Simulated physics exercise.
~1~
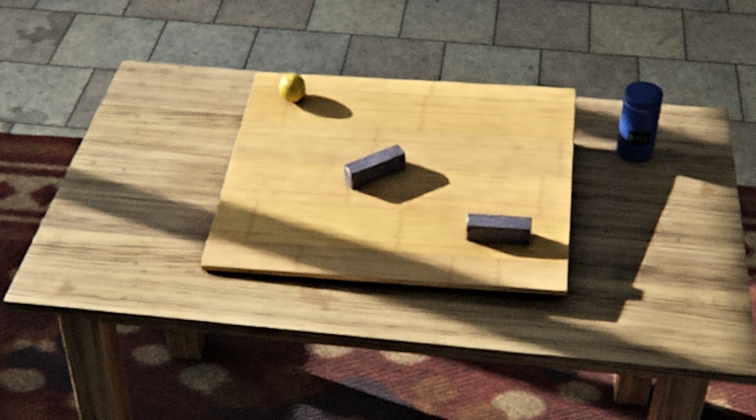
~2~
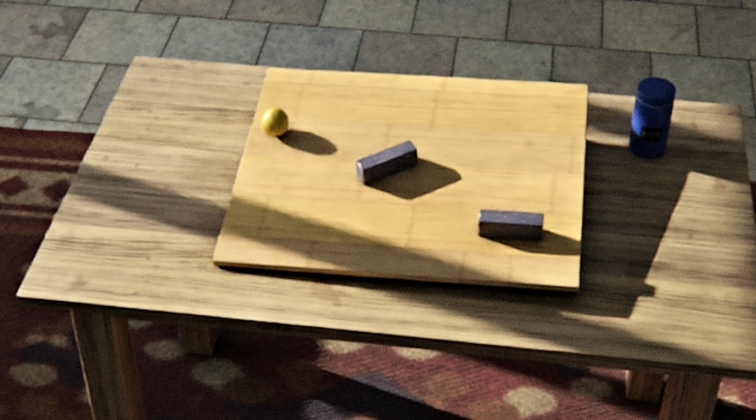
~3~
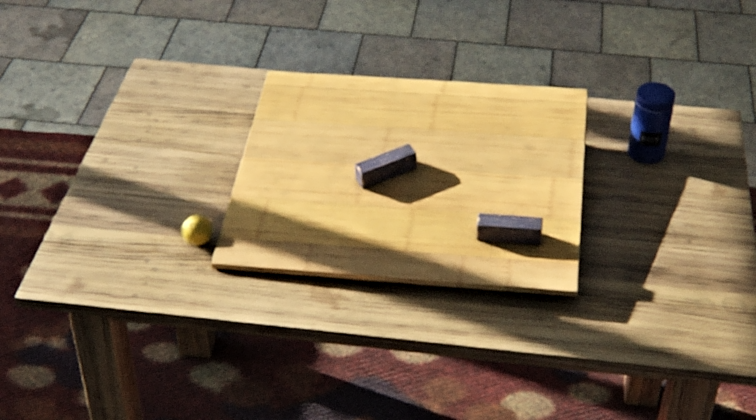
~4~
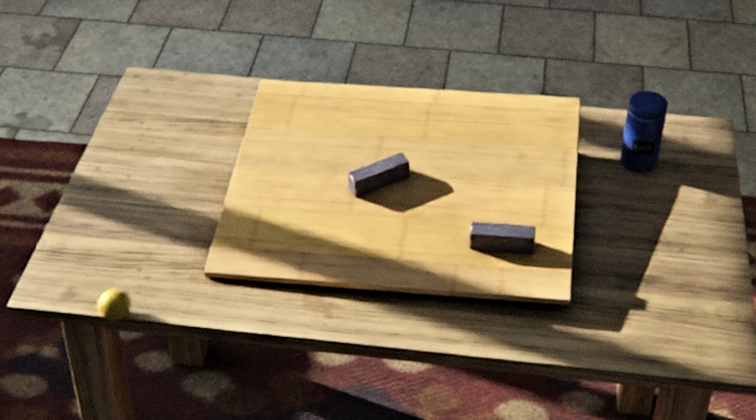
On a wooden table outdoors, a yellow lemon rolled down a slanted board past two small dark blocks, went over its left edge and kept rolling to the table's near left corner, while the blue jar on the right stayed put.
